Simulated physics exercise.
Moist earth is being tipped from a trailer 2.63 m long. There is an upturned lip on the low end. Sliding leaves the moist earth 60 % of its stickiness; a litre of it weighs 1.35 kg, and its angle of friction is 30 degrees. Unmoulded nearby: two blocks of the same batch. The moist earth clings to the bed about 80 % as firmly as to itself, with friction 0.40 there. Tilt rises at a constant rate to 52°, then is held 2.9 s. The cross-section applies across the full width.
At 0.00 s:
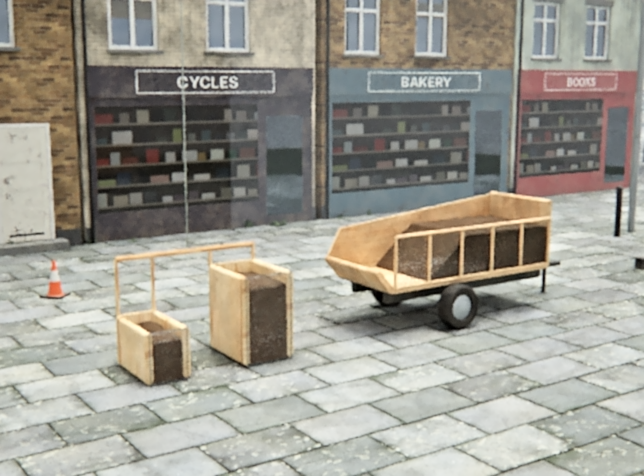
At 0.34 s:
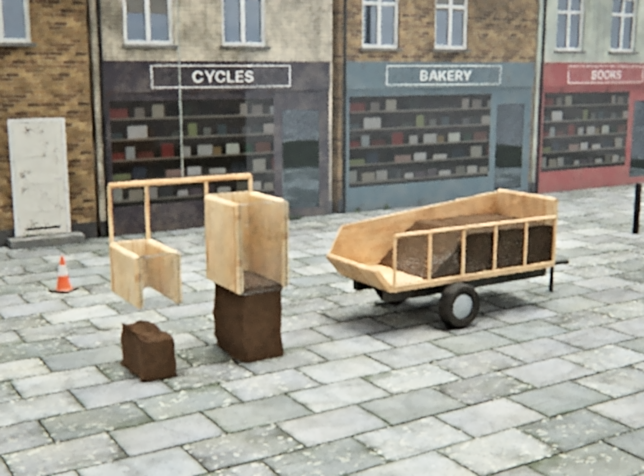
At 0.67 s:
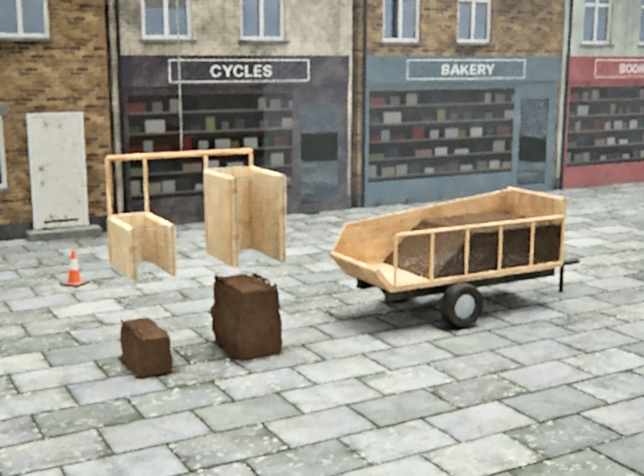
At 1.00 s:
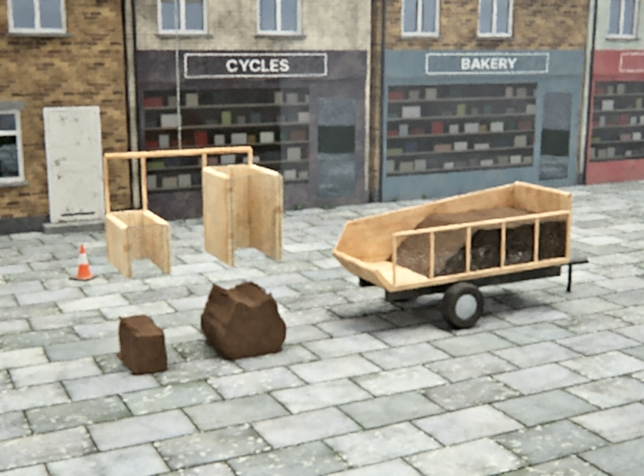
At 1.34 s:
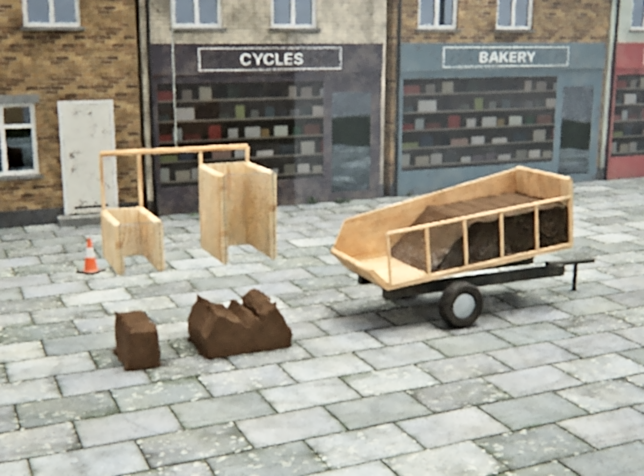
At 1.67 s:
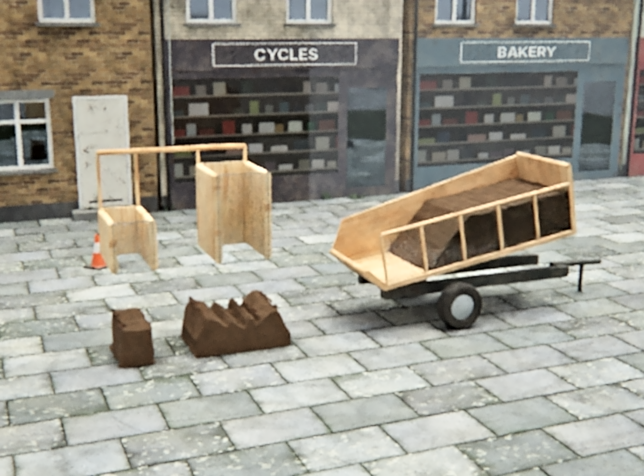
Wooden trailer of dark earth tilting up at its right end after moulds lift off two blocks, the taller one slumping.
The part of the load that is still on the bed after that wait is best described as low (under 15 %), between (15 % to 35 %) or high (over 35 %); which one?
It is best described as between.
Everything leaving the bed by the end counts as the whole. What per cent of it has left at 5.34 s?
The figure comes out at some 50 percent.
By 2.76 s, the tilt is 23 degrees and 100 % is on the bed.
By 4.05 s, the tilt is 39 degrees and 100 % is on the bed.
By 5.34 s, the tilt is 52 degrees and 62 % is on the bed.
By 6.63 s, the tilt is 52 degrees and 23 % is on the bed.
By 8.06 s, at the end, the tilt is 52 degrees and 23 % is on the bed.
